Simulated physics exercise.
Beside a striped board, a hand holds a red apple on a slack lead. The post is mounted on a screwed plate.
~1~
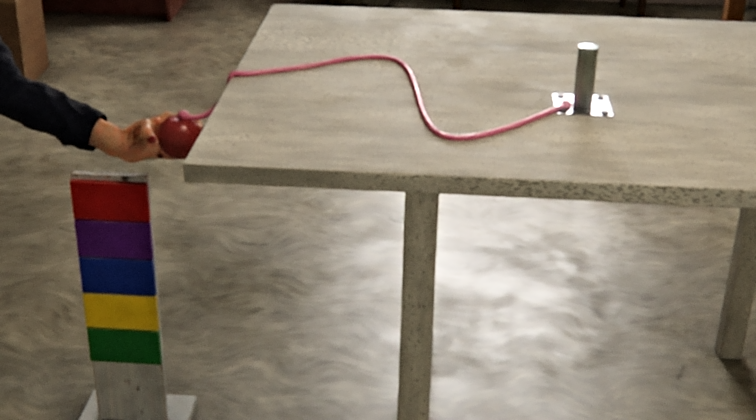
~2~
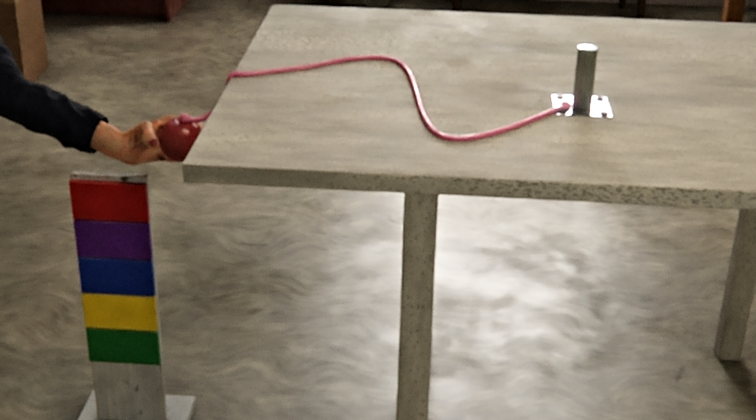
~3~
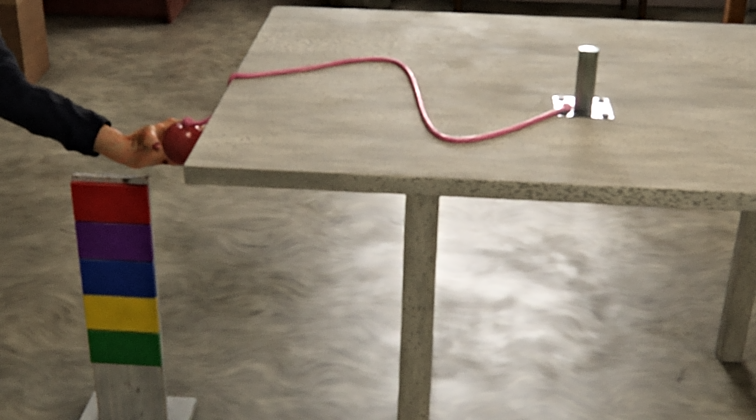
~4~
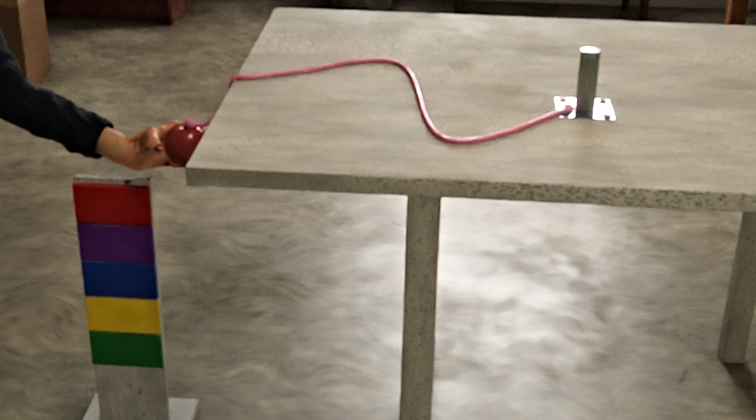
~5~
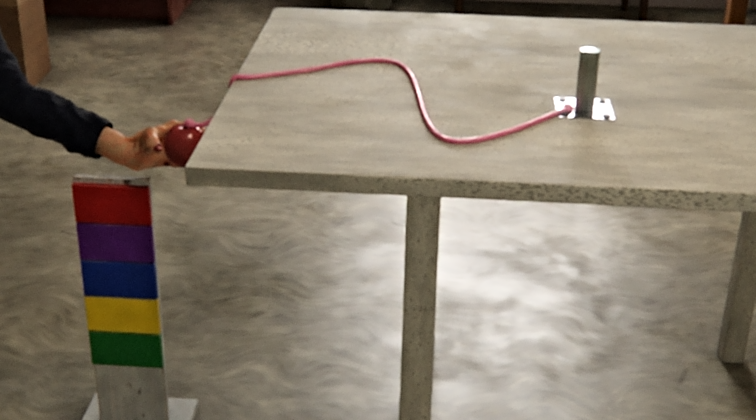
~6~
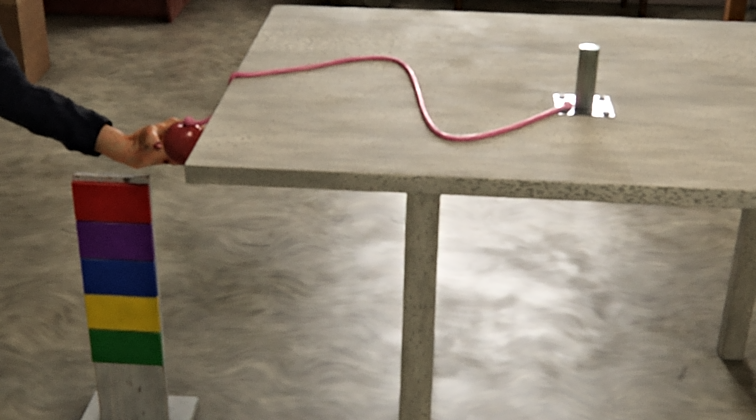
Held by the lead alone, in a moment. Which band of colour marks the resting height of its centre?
The green band marks it.
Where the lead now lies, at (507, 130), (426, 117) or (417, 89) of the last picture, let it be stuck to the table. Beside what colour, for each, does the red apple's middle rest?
Each in turn comes out as yellow, blue, purple.
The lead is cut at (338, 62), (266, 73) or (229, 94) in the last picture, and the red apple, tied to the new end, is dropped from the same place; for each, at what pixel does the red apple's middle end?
The three cuts give roughly (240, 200), (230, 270) and (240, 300) respectively.
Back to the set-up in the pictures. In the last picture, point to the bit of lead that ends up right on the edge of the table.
(409, 71).
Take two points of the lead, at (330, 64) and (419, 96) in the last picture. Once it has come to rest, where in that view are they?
First one: (232, 203); second one: (295, 95).
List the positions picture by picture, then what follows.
The first frame shows red apple (180, 137); red (109, 202); purple (113, 240); blue (117, 277); yellow (120, 313); green (124, 347).
The second frame shows red apple (182, 140); lead through (531, 120) (436, 133) (415, 88) (373, 58) (276, 71).
The third frame shows red apple (184, 143).
The fourth frame shows red apple (186, 145); lead through (534, 123) (439, 136) (417, 91) (375, 61) (279, 74).
The fifth frame shows red apple (186, 145).
The sixth frame shows red apple (186, 143); lead through (533, 120) (438, 133) (417, 88) (374, 58) (278, 72).
Soon after, apple near (265, 365); level with yellow.
After that, apple near (219, 364); level with green.
In the end, apple near (244, 377); level with green. The lead holds its middle at green.
